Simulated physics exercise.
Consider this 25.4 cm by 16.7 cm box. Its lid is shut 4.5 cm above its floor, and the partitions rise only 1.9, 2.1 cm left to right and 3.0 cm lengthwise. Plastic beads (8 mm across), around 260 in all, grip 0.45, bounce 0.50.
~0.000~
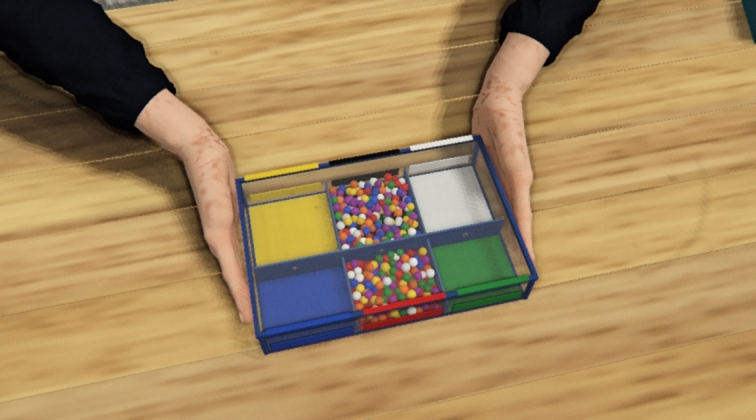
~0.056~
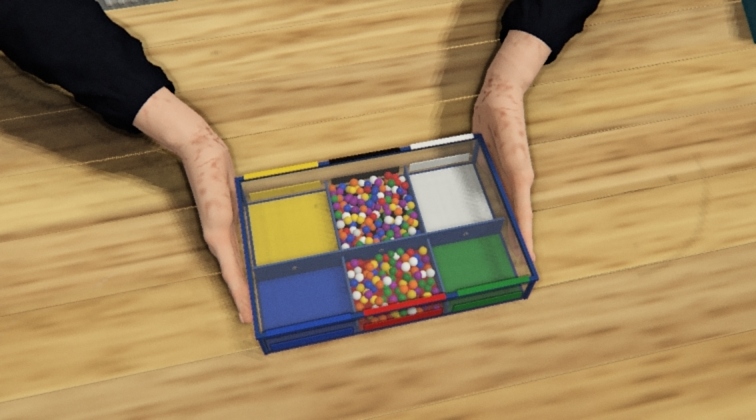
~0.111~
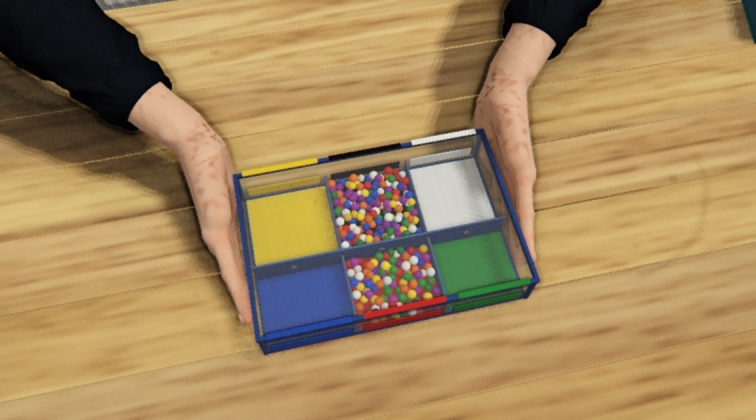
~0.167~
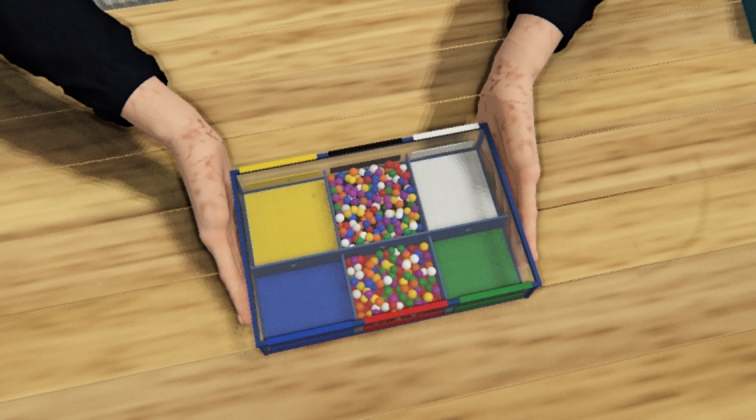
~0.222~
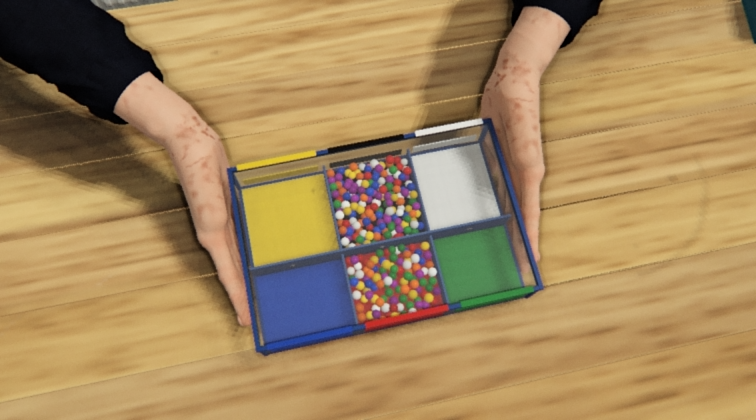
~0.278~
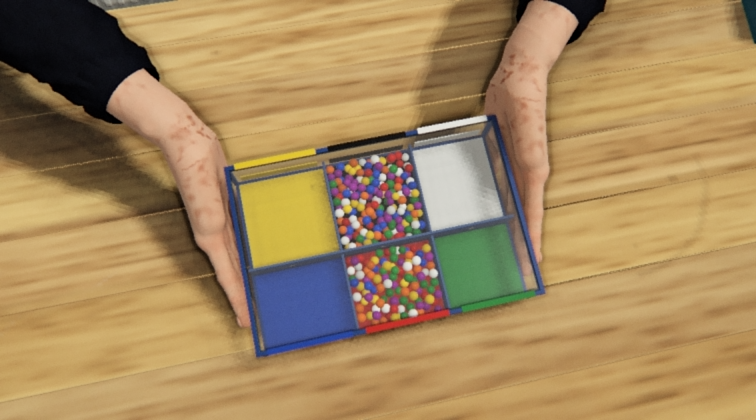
A clear-lidded box with six coloured compartments, held between two hands above a wooden table, tilts slightly and steadily as its far edge shifts up the view, while the multicoloured beads stay in the two middle compartments.
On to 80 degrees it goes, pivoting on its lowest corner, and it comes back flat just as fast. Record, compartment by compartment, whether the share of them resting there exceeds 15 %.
Red: Exceeds; blue: Does not exceed; green: Does not exceed; yellow: Does not exceed; white: Does not exceed; black: Exceeds.
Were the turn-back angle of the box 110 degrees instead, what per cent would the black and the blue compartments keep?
In per cent, black gets 20, blue gets 25.
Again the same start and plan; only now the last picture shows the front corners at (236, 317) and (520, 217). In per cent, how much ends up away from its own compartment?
Then around 60 percent would end up out of place.
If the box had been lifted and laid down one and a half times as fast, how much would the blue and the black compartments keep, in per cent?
The blue compartment gets 10 % while the black one gets 35 %.
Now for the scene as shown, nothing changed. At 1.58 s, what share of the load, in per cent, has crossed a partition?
My estimate is some 20 percent.
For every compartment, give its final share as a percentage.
Red: 50 %, blue: 10 %, green: 0 %, yellow: 0 %, white: 0 %, black: 45 %.
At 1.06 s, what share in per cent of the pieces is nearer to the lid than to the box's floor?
Something like 20 percent of the pieces.
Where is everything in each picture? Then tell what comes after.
Box tilt 0 degrees, front corners at (260, 333) and (533, 276); red 40 %, black 60 %, in the first picture.
Box tilt 1 degrees, front corners at (260, 335) and (533, 277), in the second picture.
Box tilt 5 degrees, front corners at (260, 338) and (534, 279), lowest corner left front, in the third picture.
Box tilt 10 degrees, front corners at (260, 342) and (536, 282), lowest corner left front, in the fourth picture.
Box tilt 15 degrees, front corners at (260, 347) and (538, 286), lowest corner left front, in the fifth picture.
Box tilt 20 degrees, front corners at (261, 352) and (539, 290), lowest corner left front; red 40 %, black 60 %. The box's pace is about 90 degrees a second, in the sixth picture.
After 1.06 s, tilt 79 degrees; red 45 %, black 55 %.
After 1.58 s, tilt 33 degrees; red 50 %, blue 5 %, black 45 %.
After 2.16 s, tilt 0 degrees; red 50 %, blue 10 %, black 45 %.
At rest (2.8 s), red 50 %, blue 10 %, green 0 %, yellow 0 %, white 0 %, black 45 %.
